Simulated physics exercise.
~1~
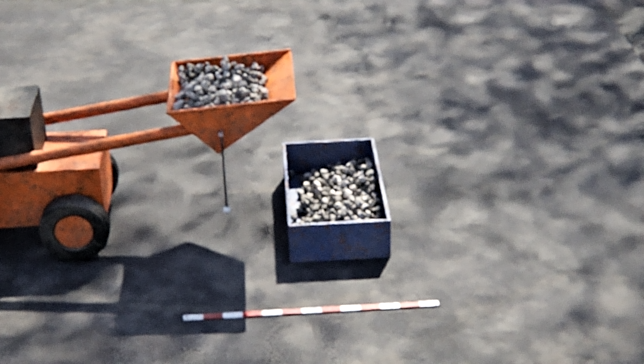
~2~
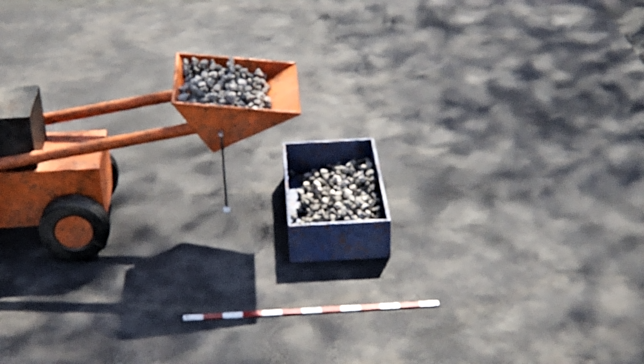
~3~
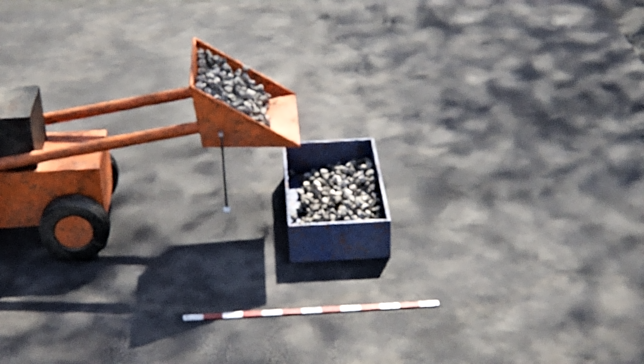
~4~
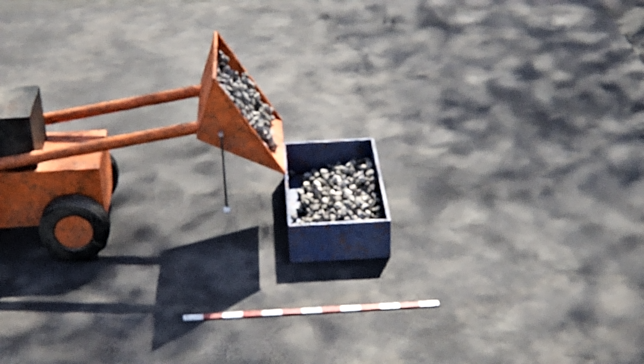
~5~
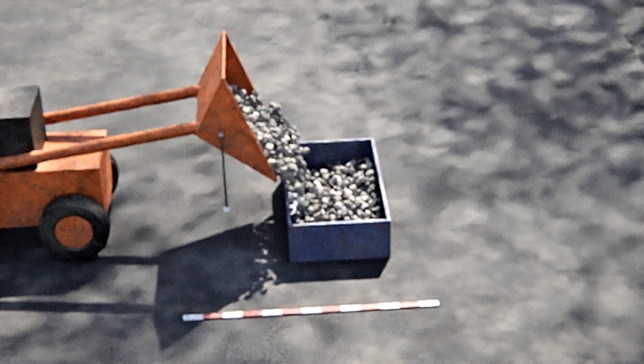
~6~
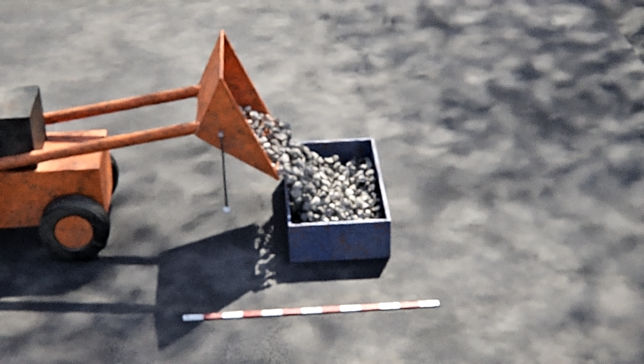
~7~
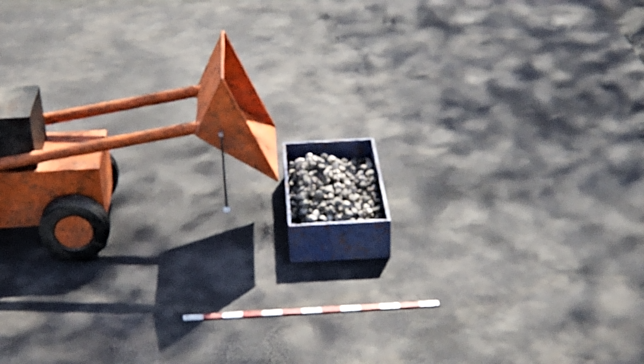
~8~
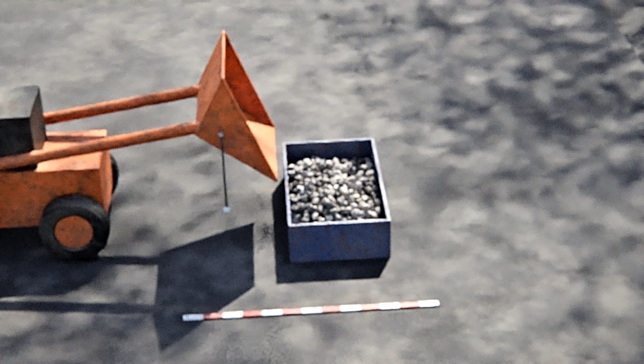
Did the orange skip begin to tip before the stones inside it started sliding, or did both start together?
The skip began to tip first. The stones only started sliding towards its lower edge once it was tilted steeply.
